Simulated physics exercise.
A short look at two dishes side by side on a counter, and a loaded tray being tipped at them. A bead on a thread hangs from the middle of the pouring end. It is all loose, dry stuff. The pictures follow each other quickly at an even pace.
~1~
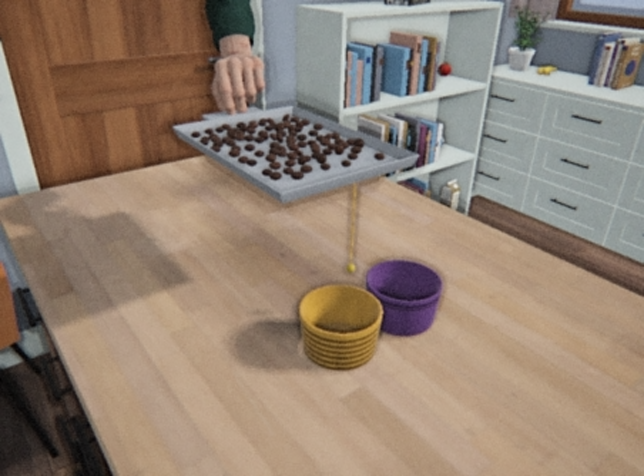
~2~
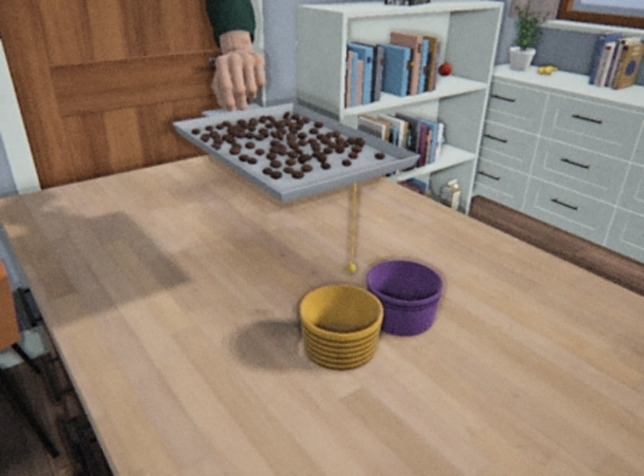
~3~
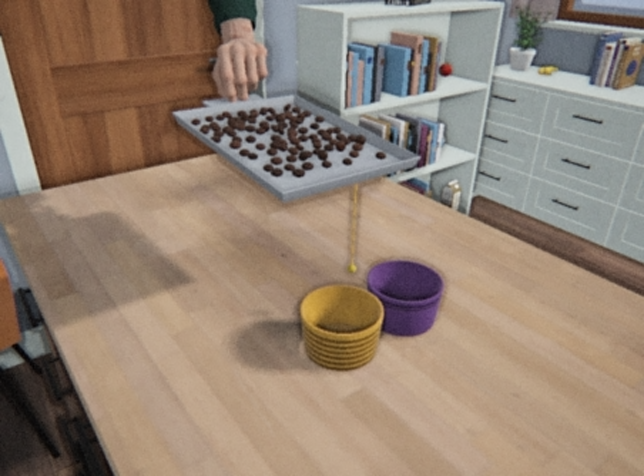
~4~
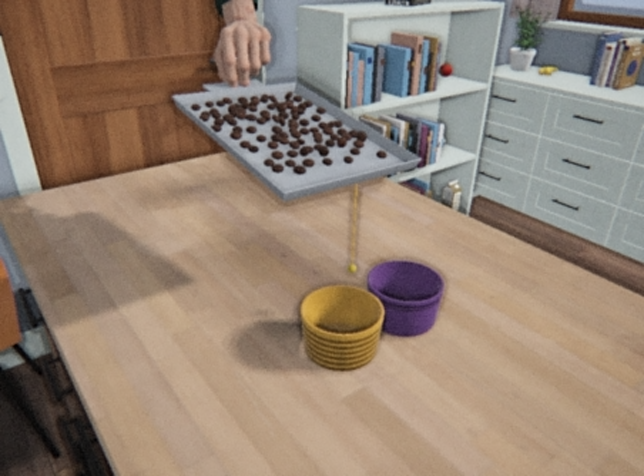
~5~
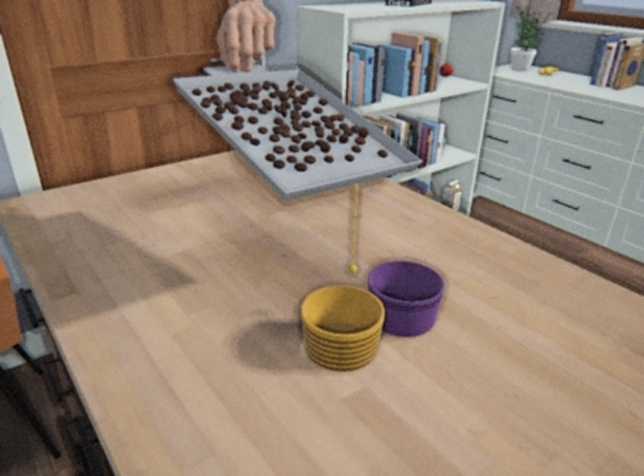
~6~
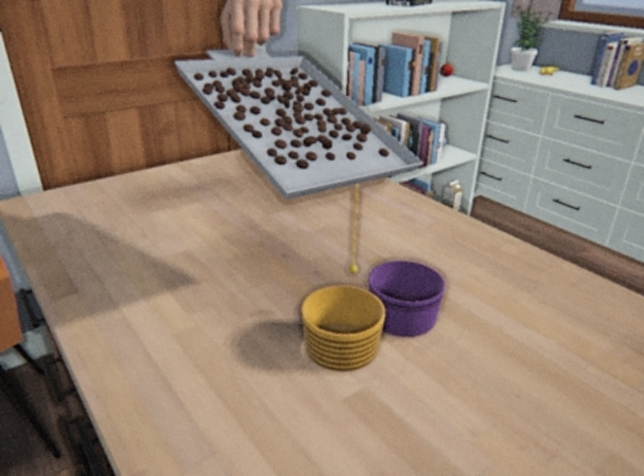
In a room with a wooden door, a pale bookshelf and grey drawers behind, a light wooden table is seen from above at an angle by a still camera. A ribbed yellow dish sits left of a purple one, beneath a yellow bead on a thread hanging from a grey tray of dark brown drops. A hand in a green sleeve steadily raises the tray's far end, tilting it towards the dishes.
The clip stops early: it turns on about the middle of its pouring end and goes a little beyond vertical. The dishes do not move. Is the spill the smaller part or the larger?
The two hold more than half of the load.
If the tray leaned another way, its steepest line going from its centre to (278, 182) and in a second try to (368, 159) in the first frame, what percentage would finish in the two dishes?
About 20 and 30 per cent.
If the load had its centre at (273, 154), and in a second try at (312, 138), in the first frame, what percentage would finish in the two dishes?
About 70 and 70 per cent.
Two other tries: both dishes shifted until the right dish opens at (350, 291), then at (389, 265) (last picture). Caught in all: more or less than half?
The first try: Less than half. The second: Under half.
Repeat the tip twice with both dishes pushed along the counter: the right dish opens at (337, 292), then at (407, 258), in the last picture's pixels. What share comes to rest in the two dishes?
First some 10, then 30 per cent.
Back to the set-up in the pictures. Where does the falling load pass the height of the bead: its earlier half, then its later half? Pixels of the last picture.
Early half (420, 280), late half (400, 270).
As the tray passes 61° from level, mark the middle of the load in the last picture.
At about (372, 155).
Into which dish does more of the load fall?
Fuller: The right one.
Just after the last frame, tray tipped steeply; almost all on the tray; about a tenth in the air.
A moment on, tray tipped right over; about a tenth on the tray; about a tenth in the left dish; roughly half in the right dish; roughly a quarter outside both; about a tenth in the air.
Further on, tray tipped past a quarter turn; roughly a quarter in the left dish; roughly half in the right dish; roughly a quarter outside both.
When it is over, tray tipped past a quarter turn; roughly a quarter in the left dish; roughly half in the right dish; roughly a quarter outside both.
